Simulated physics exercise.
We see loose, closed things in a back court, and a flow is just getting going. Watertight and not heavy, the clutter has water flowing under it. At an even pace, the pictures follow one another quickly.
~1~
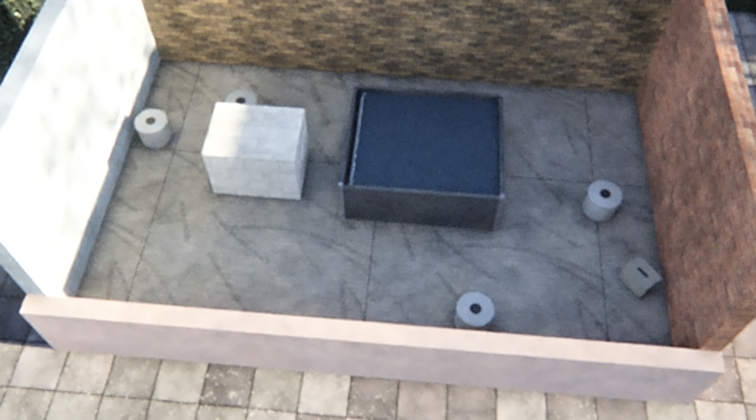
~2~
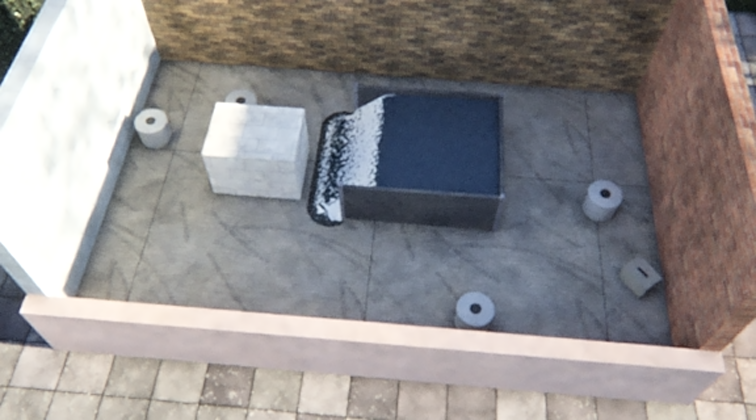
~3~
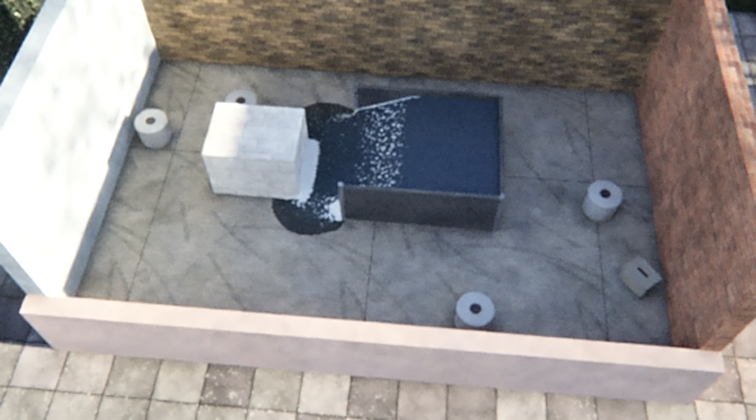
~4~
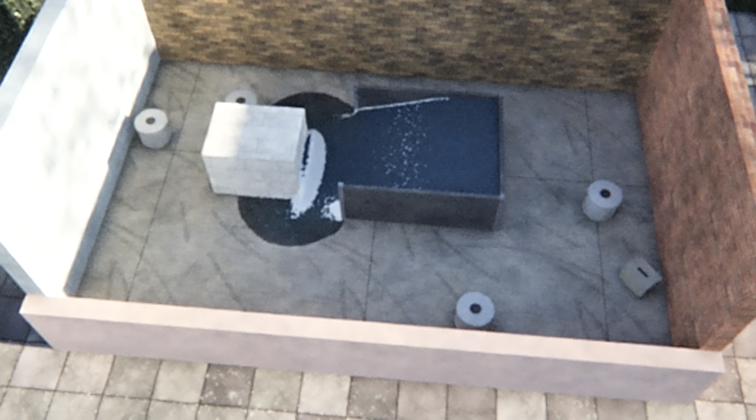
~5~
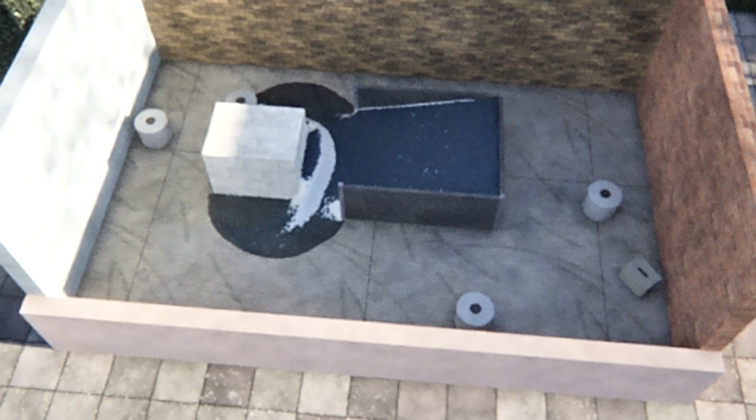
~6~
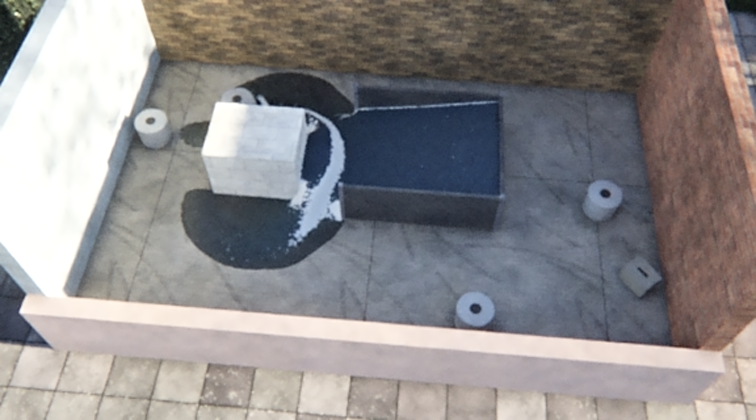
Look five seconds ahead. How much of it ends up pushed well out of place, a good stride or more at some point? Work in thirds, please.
My answer: One to two thirds.
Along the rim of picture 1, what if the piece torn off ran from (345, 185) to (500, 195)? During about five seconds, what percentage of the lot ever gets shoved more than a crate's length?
About 80 %.
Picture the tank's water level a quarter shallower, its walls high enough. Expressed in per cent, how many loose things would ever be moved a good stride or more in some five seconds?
I reckon 40 per cent of the loose things.
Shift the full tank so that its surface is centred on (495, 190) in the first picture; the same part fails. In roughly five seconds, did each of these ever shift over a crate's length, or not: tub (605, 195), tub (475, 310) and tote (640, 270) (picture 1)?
Taking them in turn: Kept near its start; kept near its start; kept near its start.
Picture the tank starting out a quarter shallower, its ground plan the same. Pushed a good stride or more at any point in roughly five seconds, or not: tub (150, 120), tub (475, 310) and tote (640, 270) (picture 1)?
Beyond that, then not beyond that, then not beyond that.
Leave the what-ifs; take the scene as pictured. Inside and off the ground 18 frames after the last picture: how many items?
2.
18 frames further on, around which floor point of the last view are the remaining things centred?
Average floor point: Approx. (412, 246).
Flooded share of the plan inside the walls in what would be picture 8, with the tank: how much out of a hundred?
35 in a hundred, roughly.
A moment on, 0 of 5 are well off their spots; 0 afloat.
Next, 1 of 5 are well off their spots; 1 afloat.
Later, 2 of 5 are well off their spots; 2 afloat.
In the end, 2 of 5 are well off their spots, and 2 have been at some point; 2 afloat.
